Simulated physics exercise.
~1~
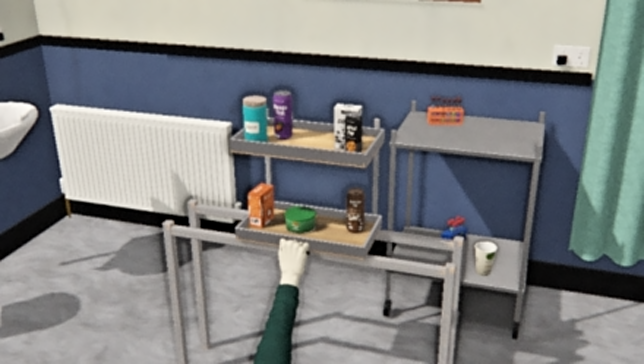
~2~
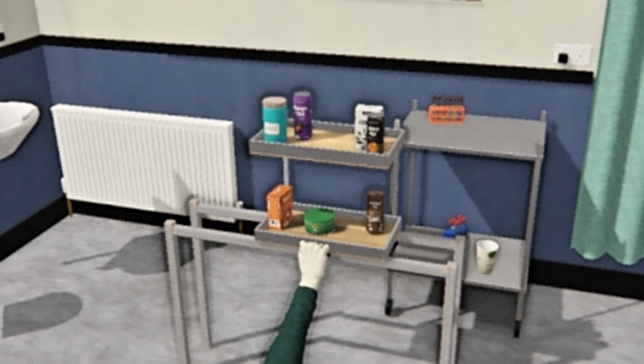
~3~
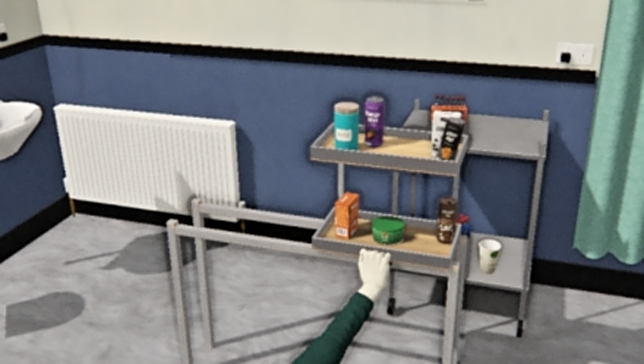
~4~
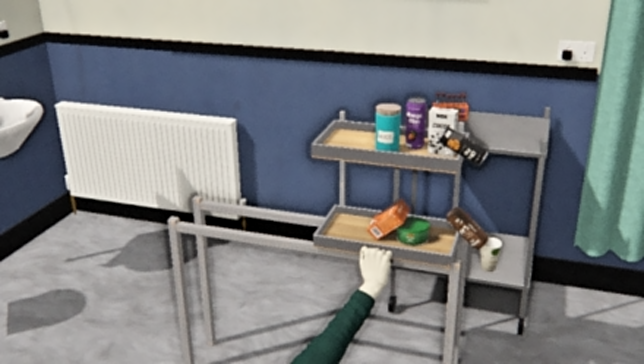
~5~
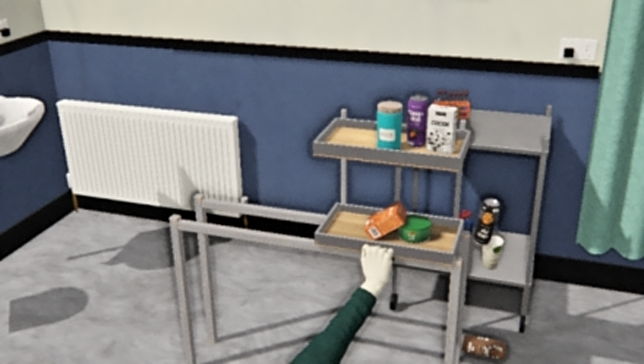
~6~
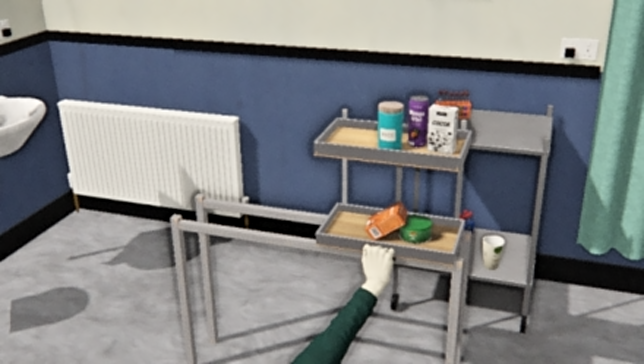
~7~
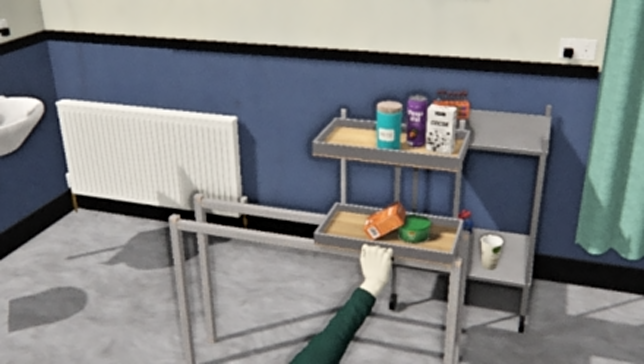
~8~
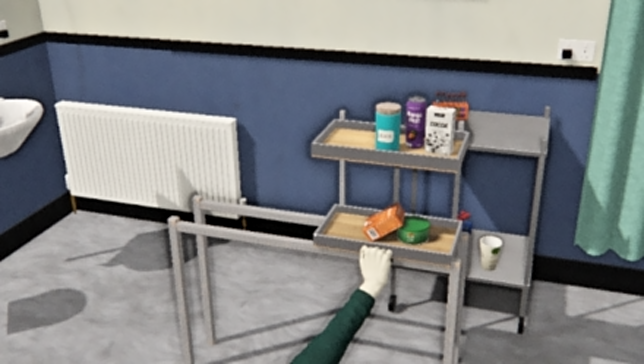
In a room with blue and cream walls, seen from slightly above, a green-sleeved arm with a pale hand reaches toward a two-level tray on a grey rail frame. The upper level holds a turquoise jar, a purple can, a white packet and a black can, while an orange packet, a green tub and a brown can stand below. The tray slides right and stops abruptly at the frame's right end. The black and brown cans tip over the right edge and fall out of sight. The orange packet topples but stays aboard, while the other items remain on the tray.
